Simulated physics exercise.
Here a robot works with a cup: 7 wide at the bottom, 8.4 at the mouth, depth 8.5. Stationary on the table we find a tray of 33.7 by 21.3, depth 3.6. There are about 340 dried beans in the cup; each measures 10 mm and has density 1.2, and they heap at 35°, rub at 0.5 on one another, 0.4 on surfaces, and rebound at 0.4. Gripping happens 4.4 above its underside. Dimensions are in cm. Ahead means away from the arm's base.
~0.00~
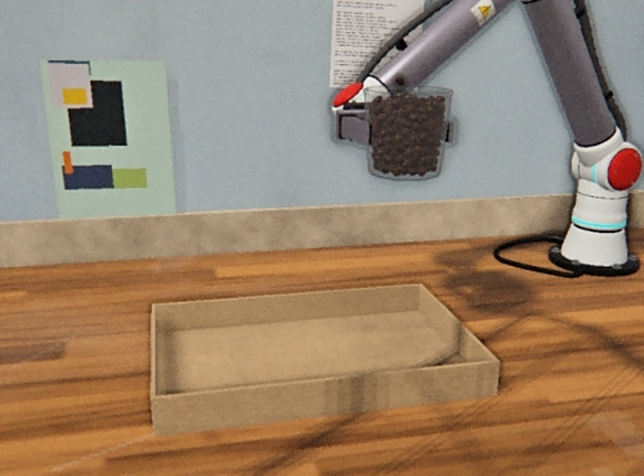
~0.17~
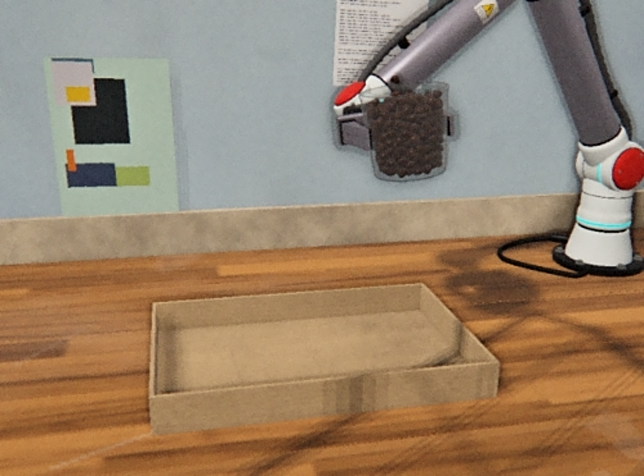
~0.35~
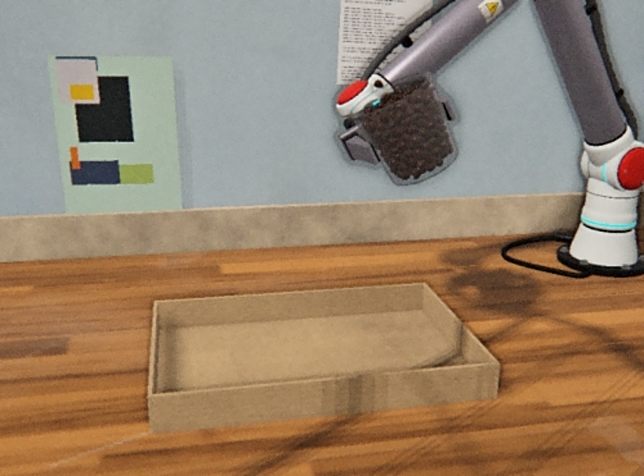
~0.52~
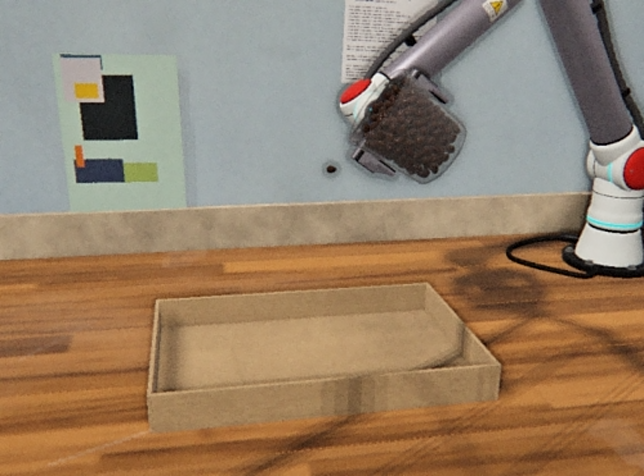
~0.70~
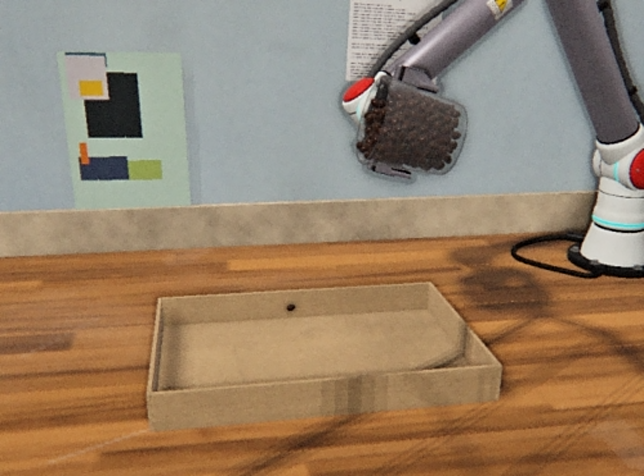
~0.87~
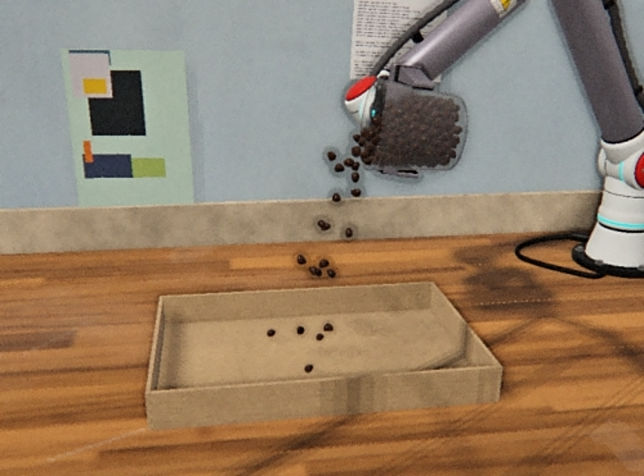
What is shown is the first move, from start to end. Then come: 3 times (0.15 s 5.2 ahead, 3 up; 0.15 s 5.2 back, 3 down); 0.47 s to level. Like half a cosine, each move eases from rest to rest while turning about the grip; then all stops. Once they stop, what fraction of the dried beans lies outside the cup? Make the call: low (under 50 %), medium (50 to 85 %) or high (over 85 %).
My call: High.
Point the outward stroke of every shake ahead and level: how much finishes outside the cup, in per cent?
Roughly 95 per cent.
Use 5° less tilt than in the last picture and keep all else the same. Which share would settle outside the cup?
Estimate: Close to 95 per cent.
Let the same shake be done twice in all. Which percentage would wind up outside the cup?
Estimate: Around 100 %.
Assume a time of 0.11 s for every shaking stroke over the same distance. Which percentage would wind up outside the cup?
Estimate: Near 100 per cent.
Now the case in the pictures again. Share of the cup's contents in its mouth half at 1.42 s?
Roughly 100 per cent.
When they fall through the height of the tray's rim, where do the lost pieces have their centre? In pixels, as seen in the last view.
Their middle sits near (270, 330).
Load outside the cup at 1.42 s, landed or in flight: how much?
Share gone: Around 90 %.
By 1.42 s, tilted 83° forward, highest piece 25 above the table; 287 in the tray, 31 in the cup, 3 on the table or floor, 21 in flight or on a rim.
By 1.97 s, tilted 52° forward, highest piece 24 above the table; 337 in the tray, 4 on the table or floor, 1 in the cup.
By 2.44 s, level, highest piece 22 above the table; 337 in the tray, 4 on the table or floor, 1 in the cup.
By 3.49 s, level, highest piece 22 above the table; 337 in the tray, 4 on the table or floor, 1 in the cup.
Final count, 337 in the tray, 4 on the table or floor, 1 in the cup. That is 100 % outside the cup.
